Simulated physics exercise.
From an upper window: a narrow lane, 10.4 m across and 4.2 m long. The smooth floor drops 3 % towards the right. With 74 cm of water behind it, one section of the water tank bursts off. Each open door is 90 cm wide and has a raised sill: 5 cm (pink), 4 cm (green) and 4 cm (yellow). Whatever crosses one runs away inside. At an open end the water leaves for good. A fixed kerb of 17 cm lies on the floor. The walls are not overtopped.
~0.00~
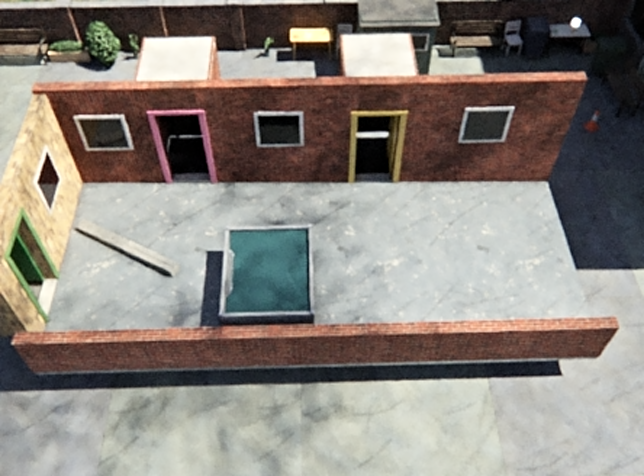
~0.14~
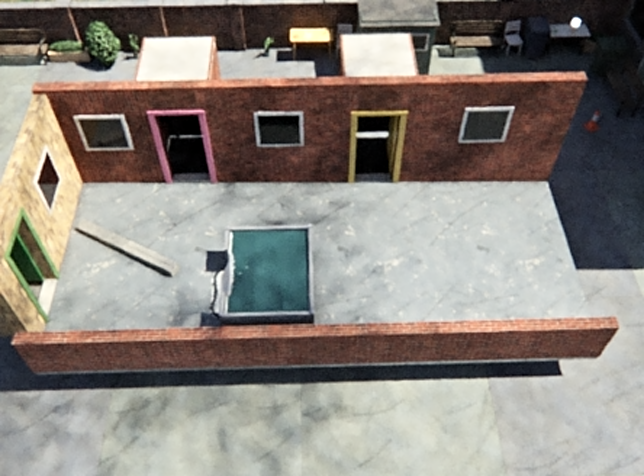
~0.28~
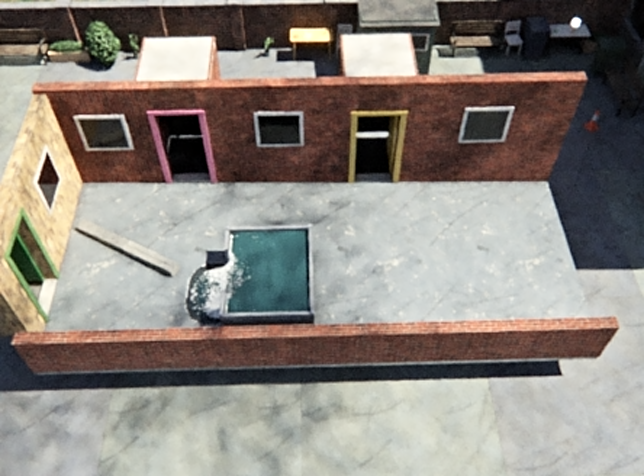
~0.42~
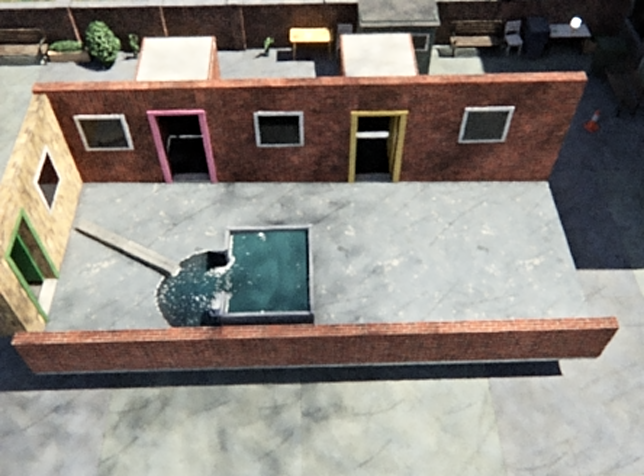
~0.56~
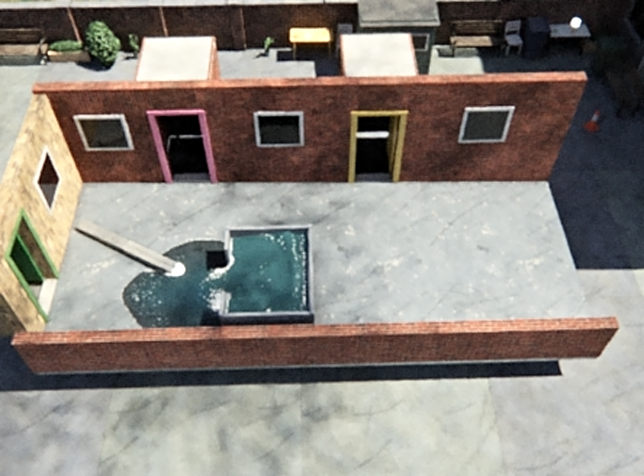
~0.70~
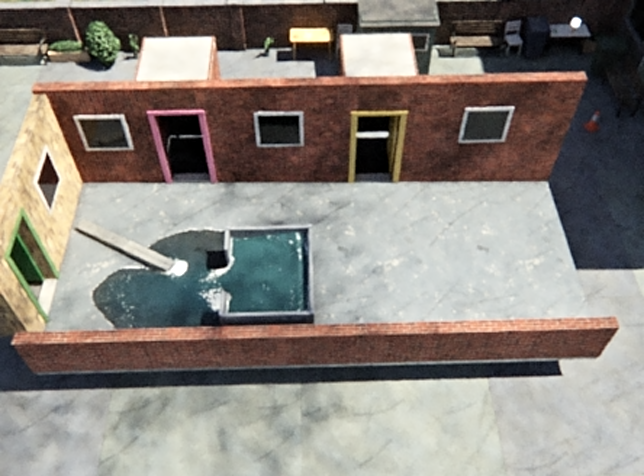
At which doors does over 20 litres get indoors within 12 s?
Within that time: At the pink door it goes over the limit; at the green door it passes the limit; at the yellow door it does not reach the limit.
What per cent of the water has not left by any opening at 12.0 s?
About 72 per cent.
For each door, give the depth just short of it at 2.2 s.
Depths in cm: Pink 5, green 26, yellow 0.
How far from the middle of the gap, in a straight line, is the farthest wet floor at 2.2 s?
Some 4.6 m out.
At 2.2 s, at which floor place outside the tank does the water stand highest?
Around (45, 330).
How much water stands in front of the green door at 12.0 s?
Roughly 1.5 cm deep.
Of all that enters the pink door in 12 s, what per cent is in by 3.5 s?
About 15 per cent.
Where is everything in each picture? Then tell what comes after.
In the first frame, still water, 74 cm deep, in the water tank at (268, 271).
In the second frame, the front is at (220, 315), 0.6 m from the gap at (229, 286); 0.2 m2 of floor is under water; 74 cm left at the back of the water tank.
In the third frame, water pours out at (229, 287) and has run 0.9 m, to (190, 307); deepest outside 38 cm, 74 cm at the water tank's back.
In the fourth frame, water pours out at (229, 287) and has run 1.4 m, to (160, 300); deepest outside 38 cm, 72 cm at the water tank's back.
In the fifth frame, water pours out at (229, 287) and has run 2.0 m, to (126, 300); deepest outside 41 cm, 63 cm at the water tank's back.
In the sixth frame, the front is at (96, 298), 2.6 m from the gap at (229, 287); 4.9 m2 of floor is under water; 64 cm left at the back of the water tank.
After 1.4 s water covers 25 % of the floor and is deepest (42 cm) near (40, 347); pink door not reached, green door 8 cm at the sill, 26 L in, yellow door not reached.
After 2.2 s water covers 30 % of the floor and is deepest (34 cm) near (45, 330); pink door 5 cm at the sill, 1 L in, green door 26 cm at the sill, 113 L in, yellow door not reached.
After 3.5 s water covers 35 % of the floor and is deepest (22 cm) near (113, 321); pink door 6 cm at the sill, 6 L in, green door 16 cm at the sill, 251 L in, yellow door not reached.
After 7.0 s water covers 50 % of the floor and is deepest (20 cm) near (224, 345); pink door 5 cm at the sill, 23 L in, green door 10 cm at the sill, 388 L in, yellow door 3 cm at the sill, 0 L in.
After 12.0 s water covers 75 % of the floor and is deepest (12 cm) near (218, 297); pink door 6 cm at the sill, 34 L in, green door 2 cm at the sill, 406 L in, yellow door 3 cm at the sill, 1 L in.
